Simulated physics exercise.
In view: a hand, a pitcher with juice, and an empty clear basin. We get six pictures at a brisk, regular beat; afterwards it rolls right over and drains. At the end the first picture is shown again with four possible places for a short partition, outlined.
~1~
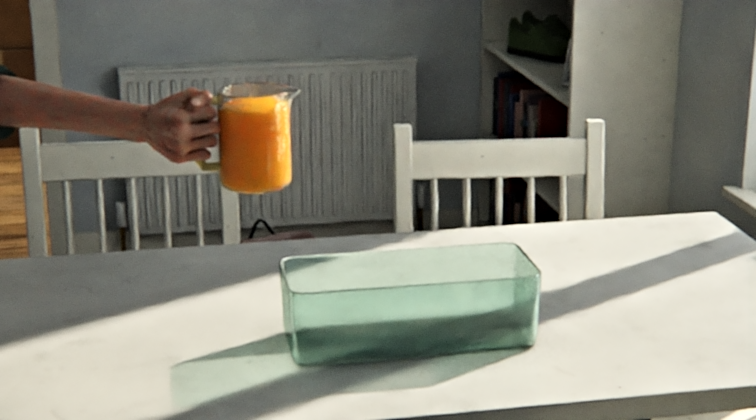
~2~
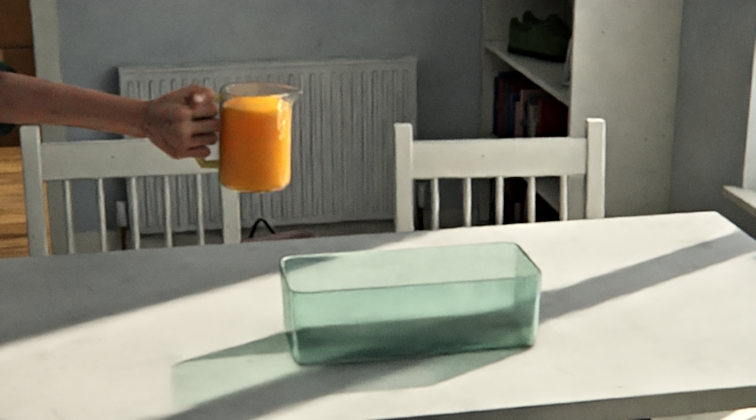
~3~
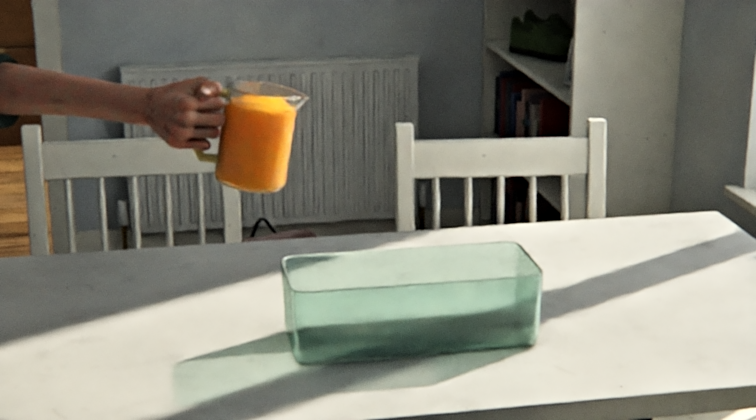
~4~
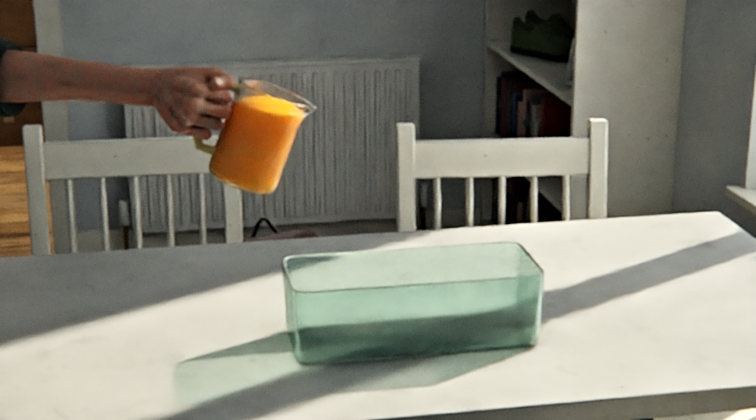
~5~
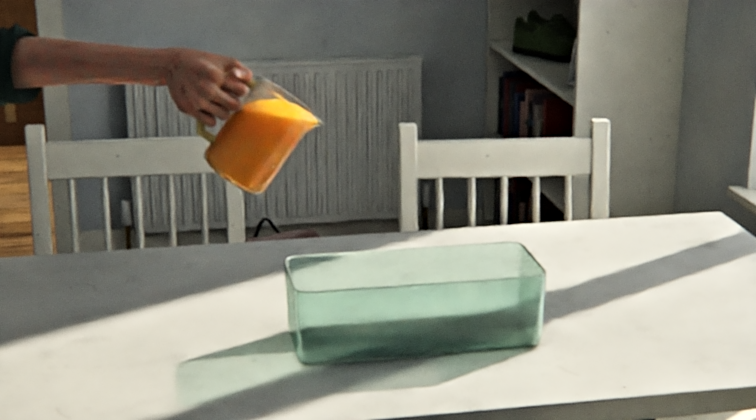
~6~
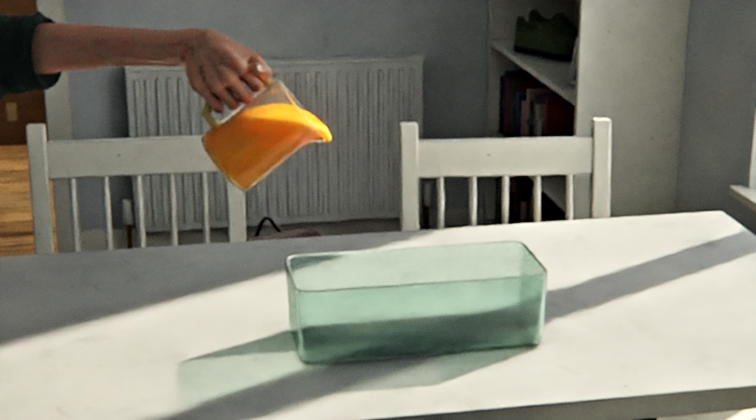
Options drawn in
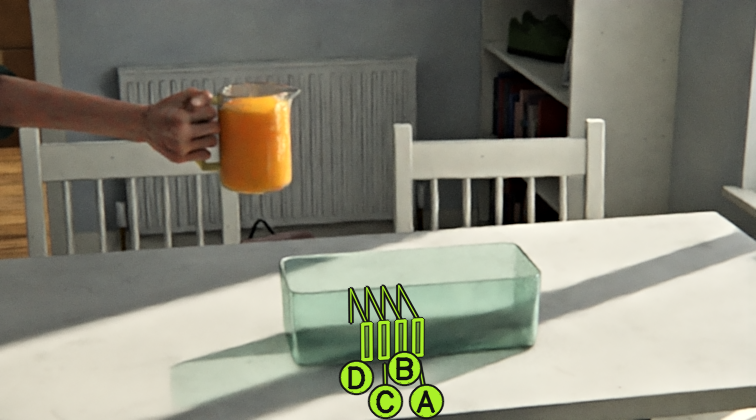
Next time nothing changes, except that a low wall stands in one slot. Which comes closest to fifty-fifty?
It is D.
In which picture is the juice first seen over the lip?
In picture 6.
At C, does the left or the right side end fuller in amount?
The left side.
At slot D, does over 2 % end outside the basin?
Yes.
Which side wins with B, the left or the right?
The left one.
In lime, A at (418, 361); B at (401, 362); C at (384, 364); D at (367, 365).
With A, about 83 % ends left of the wall and 8 % right of it; 8 % is lost outside.
With B, about 84 % ends left of the wall and 4 % right of it; 12 % is lost outside.
With C, about 76 % ends left of the wall and 11 % right of it; 13 % is lost outside.
With D, about 48 % ends left of the wall and 43 % right of it; 9 % is lost outside.
